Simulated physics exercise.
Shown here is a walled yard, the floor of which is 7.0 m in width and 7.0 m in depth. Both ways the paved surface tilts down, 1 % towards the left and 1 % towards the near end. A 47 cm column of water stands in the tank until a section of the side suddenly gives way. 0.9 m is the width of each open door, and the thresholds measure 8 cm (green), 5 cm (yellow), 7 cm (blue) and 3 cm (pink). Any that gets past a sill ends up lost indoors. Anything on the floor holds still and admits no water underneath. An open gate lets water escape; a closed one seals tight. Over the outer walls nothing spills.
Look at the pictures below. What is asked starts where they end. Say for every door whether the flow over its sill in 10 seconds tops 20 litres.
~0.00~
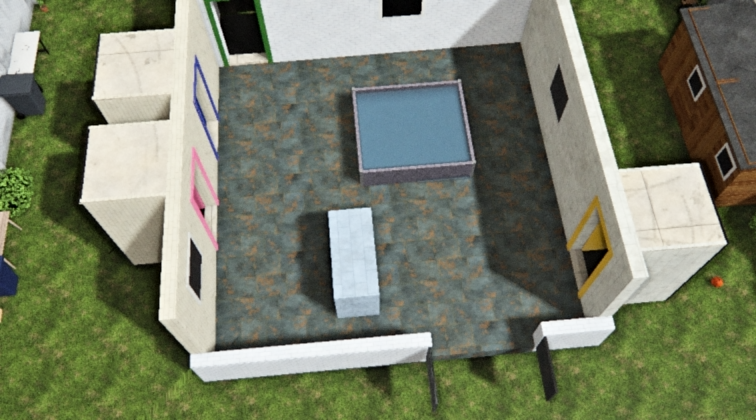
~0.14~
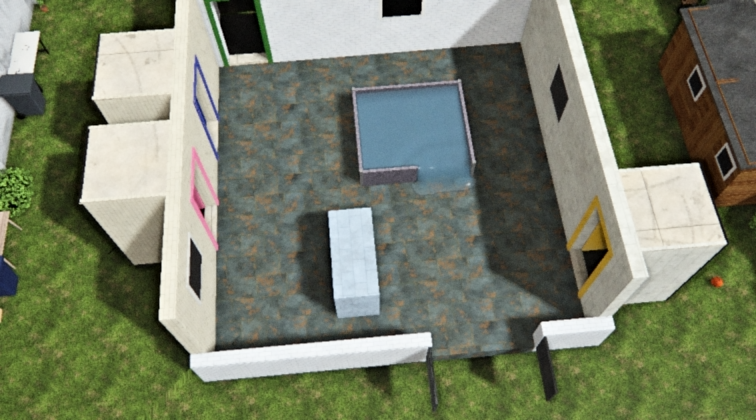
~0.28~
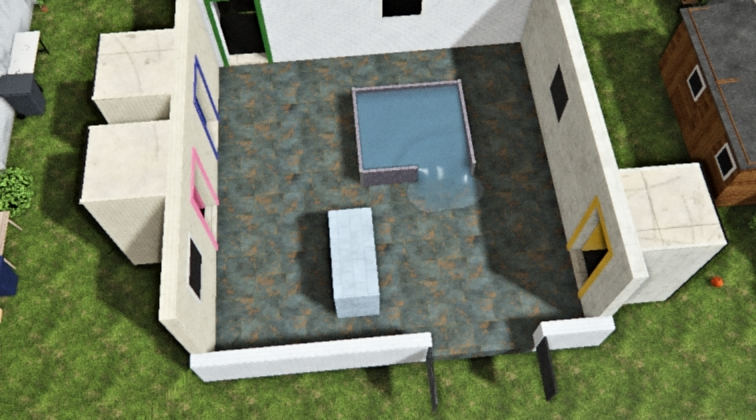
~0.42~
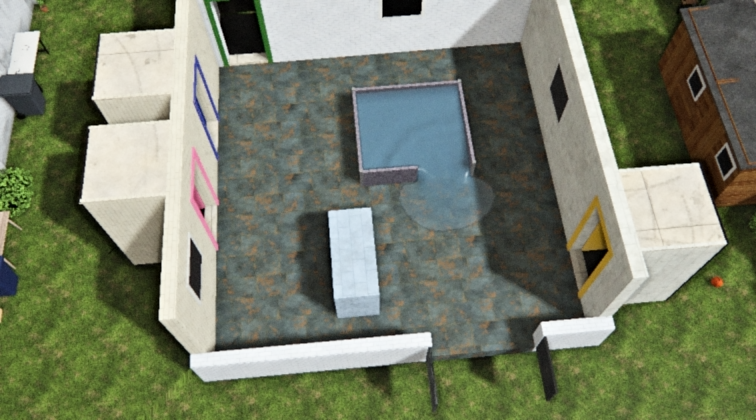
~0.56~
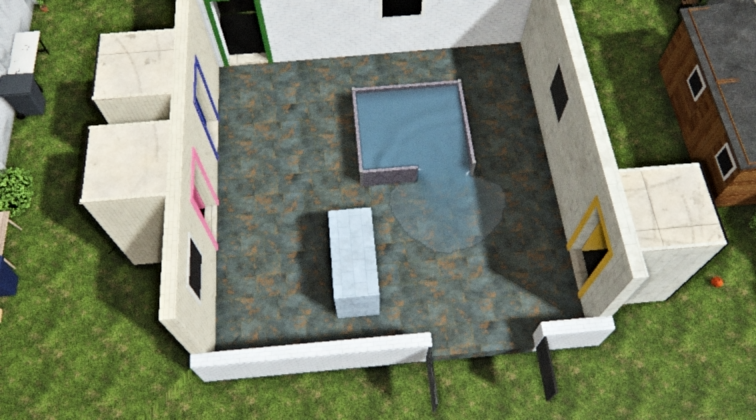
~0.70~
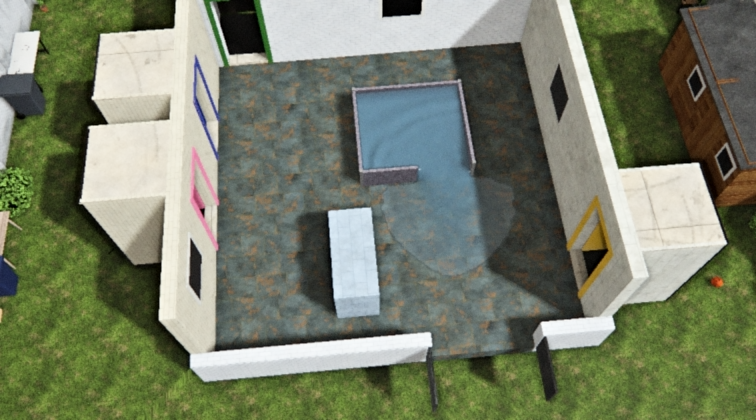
In order: Green door: Short of the limit, yellow door: Beyond the limit, blue door: Short of the limit, pink door: Short of the limit.
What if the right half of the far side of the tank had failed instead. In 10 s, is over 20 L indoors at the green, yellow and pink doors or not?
Note: Green short of the mark, yellow short of the mark, pink short of the mark.
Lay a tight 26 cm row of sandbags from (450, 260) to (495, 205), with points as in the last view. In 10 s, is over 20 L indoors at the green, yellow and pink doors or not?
In that case green gets no more than allowed, yellow gets no more than allowed, pink gets no more than allowed.
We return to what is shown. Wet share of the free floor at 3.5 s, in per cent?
Roughly 35 % of the floor.
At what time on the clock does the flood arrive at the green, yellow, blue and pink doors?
Green not in the 10 s, yellow 2.0 s, blue 9.5 s, pink 6.0 s.
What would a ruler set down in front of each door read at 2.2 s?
In cm: Green 0, yellow 11, blue 0, pink 0.
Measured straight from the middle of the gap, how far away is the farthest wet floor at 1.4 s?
Distance: Approx. 3.6 m.
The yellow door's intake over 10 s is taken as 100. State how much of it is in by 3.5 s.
I'd put it at about 30 per cent by that point.
After 1.4 s water covers 20 % of the floor and is deepest (30 cm) near (457, 180); green door not reached, yellow door not reached, blue door not reached, pink door not reached.
After 2.2 s water covers 30 % of the floor and is deepest (25 cm) near (449, 181); green door not reached, yellow door 11 cm at the sill, 1 L in, blue door not reached, pink door not reached.
After 3.5 s water covers 35 % of the floor and is deepest (18 cm) near (577, 330); green door not reached, yellow door 11 cm at the sill, 20 L in, blue door not reached, pink door not reached.
After 6.0 s water covers 35 % of the floor and is deepest (12 cm) near (435, 334); green door not reached, yellow door 8 cm at the sill, 53 L in, blue door not reached, pink door 1 cm at the sill, 0 L in.
After 10.0 s water covers 50 % of the floor and is deepest (8 cm) near (216, 364); green door not reached, yellow door 4 cm at the sill, 66 L in, blue door 1 cm at the sill, 0 L in, pink door 3 cm at the sill, 0 L in.
